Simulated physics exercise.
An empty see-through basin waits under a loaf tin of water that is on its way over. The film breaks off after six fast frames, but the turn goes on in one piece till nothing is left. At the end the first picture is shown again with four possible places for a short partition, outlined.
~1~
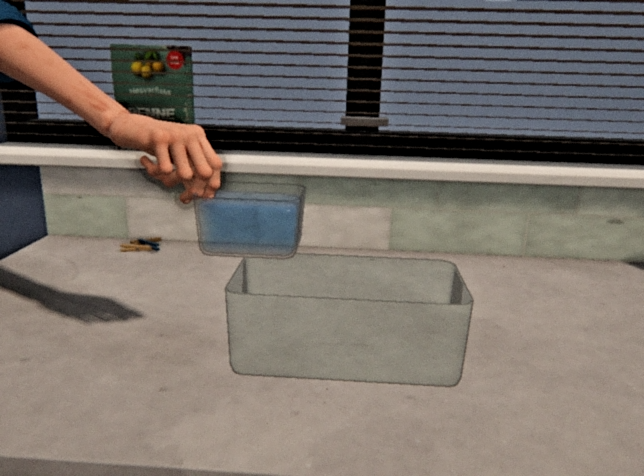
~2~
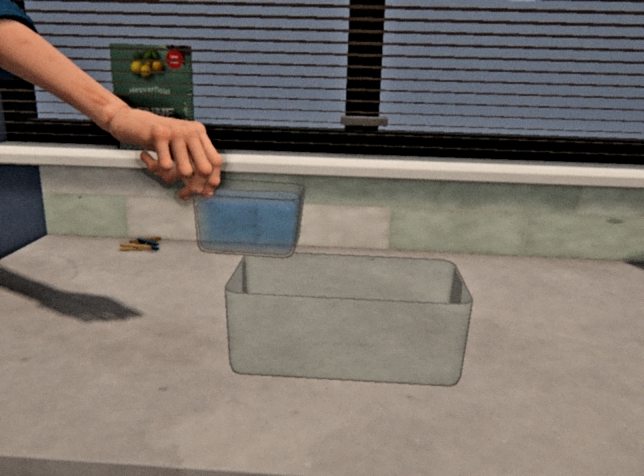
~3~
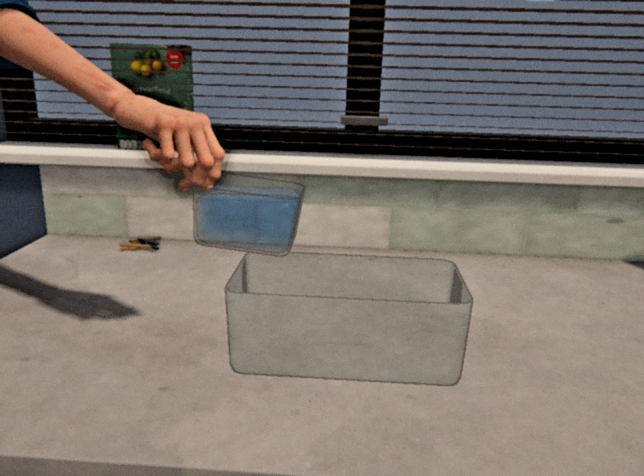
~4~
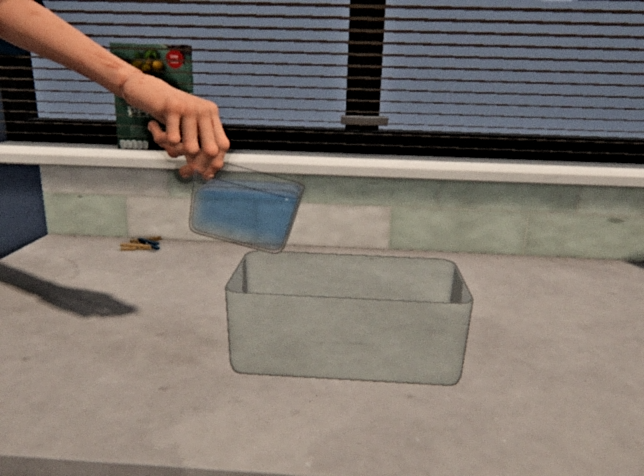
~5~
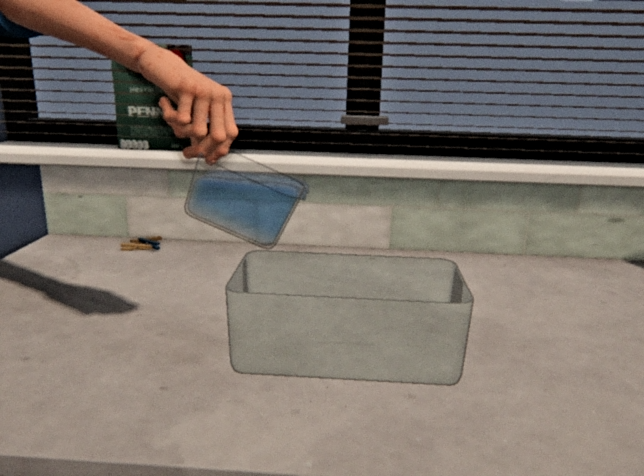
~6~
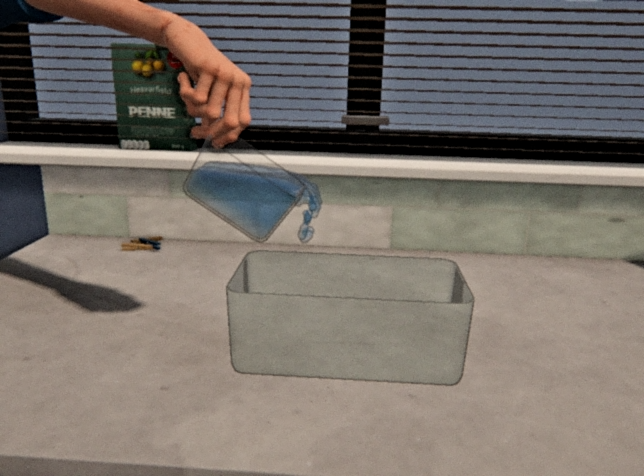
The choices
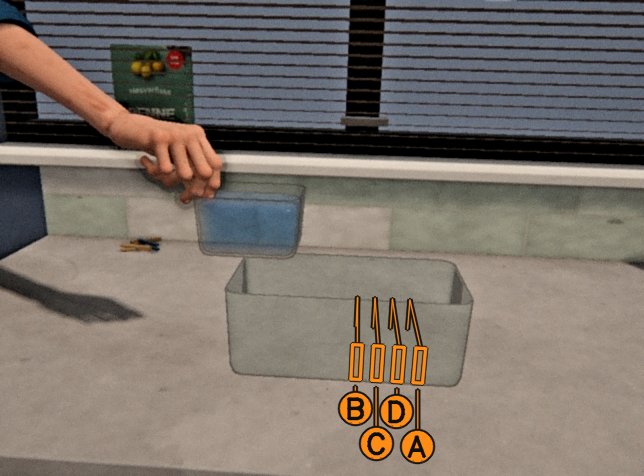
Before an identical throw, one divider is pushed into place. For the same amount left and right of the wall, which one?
Position C does it best.
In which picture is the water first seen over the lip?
Picture 5.
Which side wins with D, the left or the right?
The left side.
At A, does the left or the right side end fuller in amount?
The left one.
On the marked copy, A at (417, 390); B at (355, 386); C at (376, 387); D at (396, 389).
With A, about 96 % ends left of the wall and 4 % right of it.
With B, about 15 % ends left of the wall and 85 % right of it.
With C, about 46 % ends left of the wall and 53 % right of it.
With D, about 91 % ends left of the wall and 8 % right of it.
